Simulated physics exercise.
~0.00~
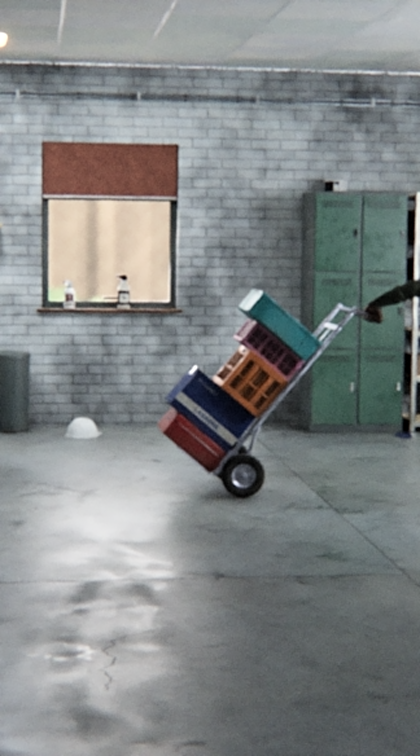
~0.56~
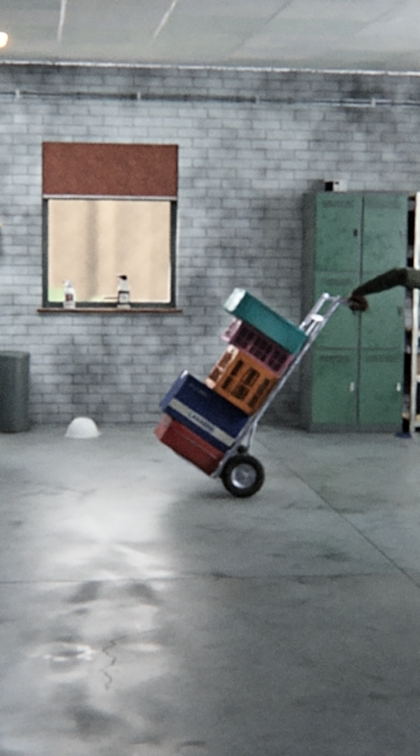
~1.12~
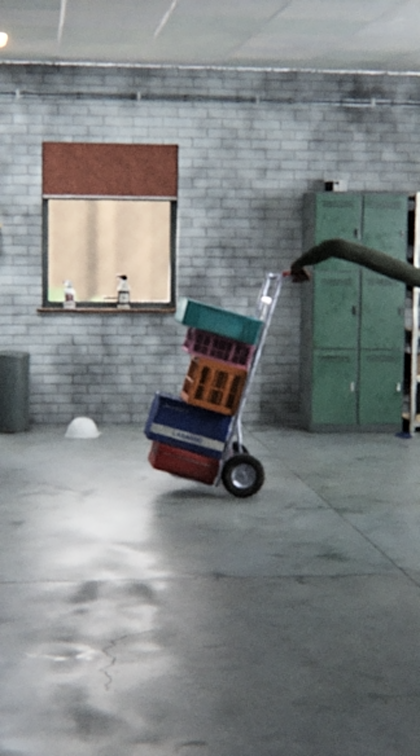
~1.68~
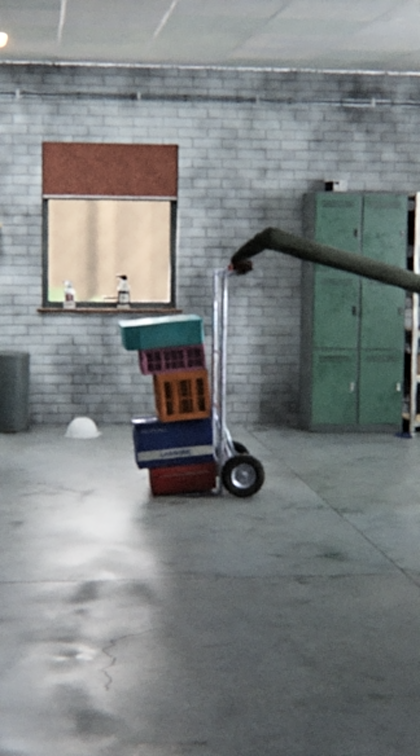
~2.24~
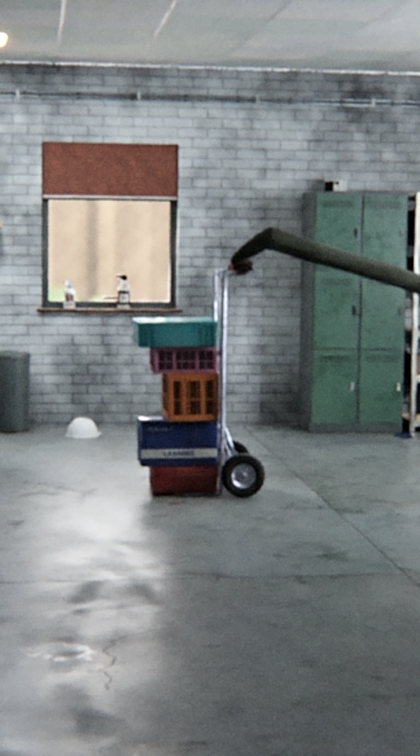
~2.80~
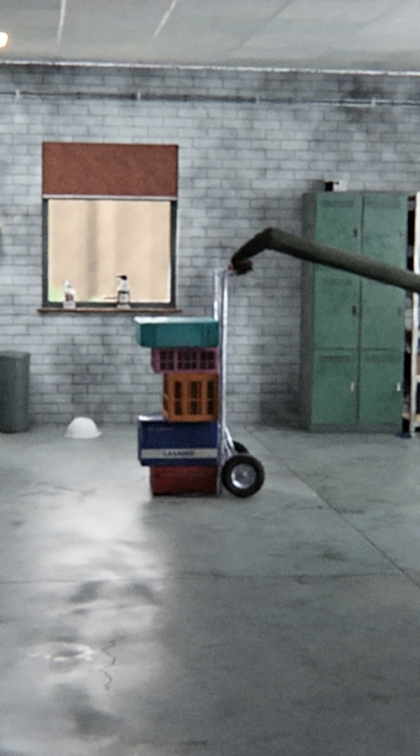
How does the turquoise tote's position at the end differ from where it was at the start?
The turquoise tote starts out tilted at the top of the leaning stack, close to the lockers. By the end it has moved well to the left and sits level on top of the upright stack.
